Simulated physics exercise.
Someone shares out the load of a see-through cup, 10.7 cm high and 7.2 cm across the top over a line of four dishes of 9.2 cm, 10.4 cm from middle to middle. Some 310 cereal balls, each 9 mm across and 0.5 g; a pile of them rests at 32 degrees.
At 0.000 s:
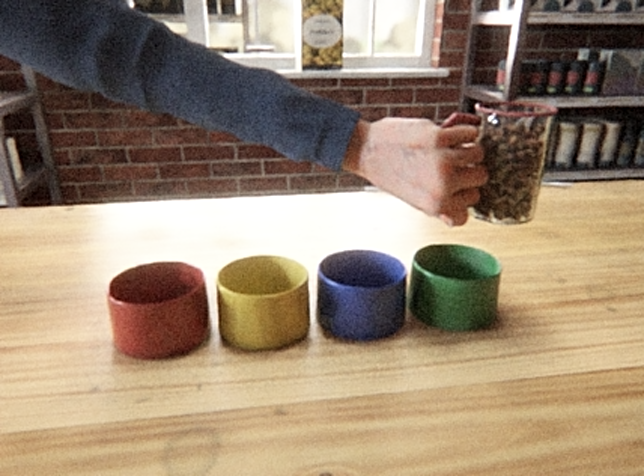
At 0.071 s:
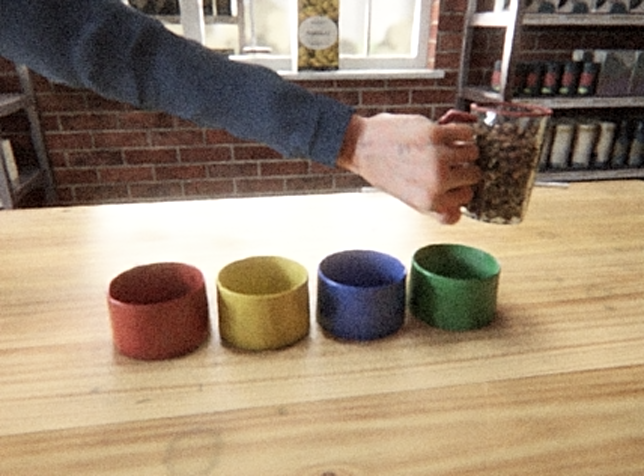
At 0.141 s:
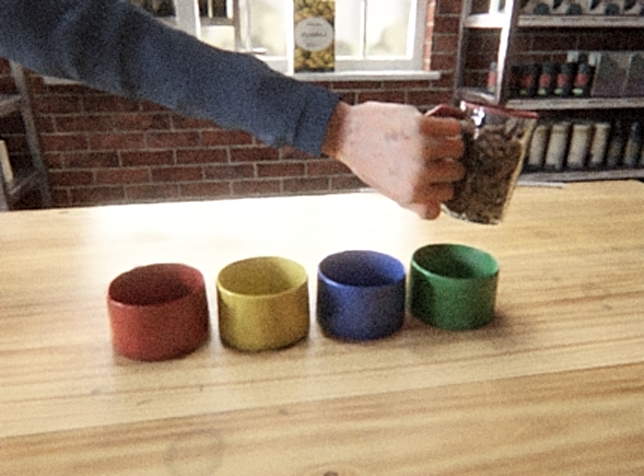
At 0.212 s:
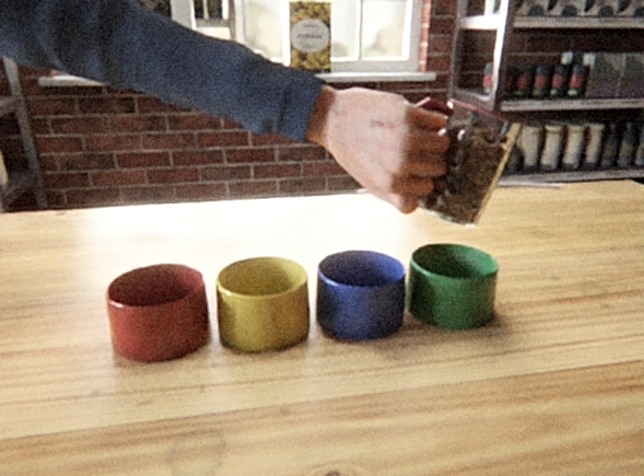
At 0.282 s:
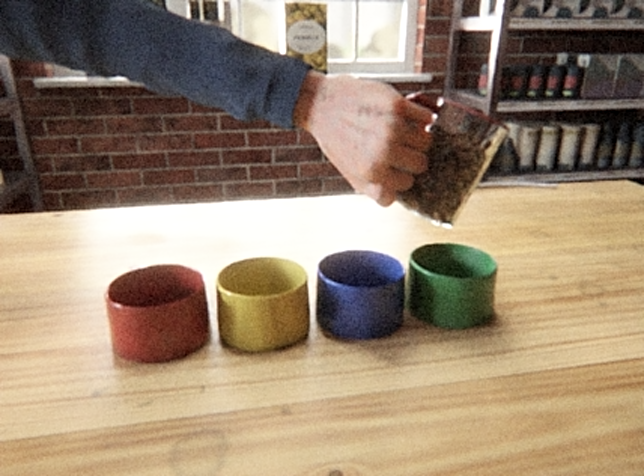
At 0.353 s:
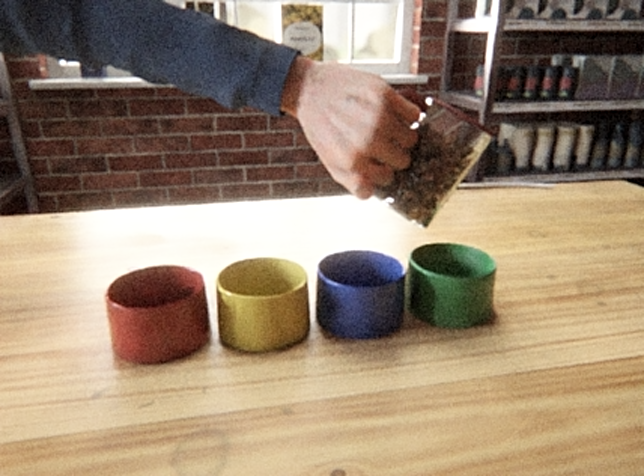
We see a hand holding a clear cup of small brown pieces above a wooden table with red, yellow, blue and green dishes, moving left from beyond the green dish while steadily tilting the cup clockwise.
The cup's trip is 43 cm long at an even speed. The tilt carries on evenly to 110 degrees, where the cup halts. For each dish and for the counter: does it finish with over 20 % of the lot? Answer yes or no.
Red dish: Yes; blue dish: No; green dish: No; yellow dish: Yes; on the counter: No.
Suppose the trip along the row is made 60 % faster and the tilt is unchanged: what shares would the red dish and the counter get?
In that case red 100, counter 0.
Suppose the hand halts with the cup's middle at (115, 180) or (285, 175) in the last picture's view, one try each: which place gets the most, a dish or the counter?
Most goes to: Yellow; blue.
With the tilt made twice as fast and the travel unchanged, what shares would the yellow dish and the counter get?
In that case yellow 20, counter 10.
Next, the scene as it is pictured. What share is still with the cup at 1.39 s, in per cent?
About 55 per cent.
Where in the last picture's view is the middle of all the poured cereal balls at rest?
Around (190, 318).
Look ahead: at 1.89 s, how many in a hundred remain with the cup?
Some 20 per cent of the load.
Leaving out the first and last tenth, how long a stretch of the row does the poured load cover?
Roughly 14 cm.
After 0.98 s, tilt 98 degrees; cup holds 100 %.
After 1.39 s, tilt 110 degrees; cup holds 55 %, yellow 35 %.
After 1.89 s, tilt 110 degrees; cup holds 20 %, red 30 %, yellow 40 %.
In the end, at 3.1 s, red 50 %, blue 0 %, green 0 %, yellow 40 %, counter 5 %.
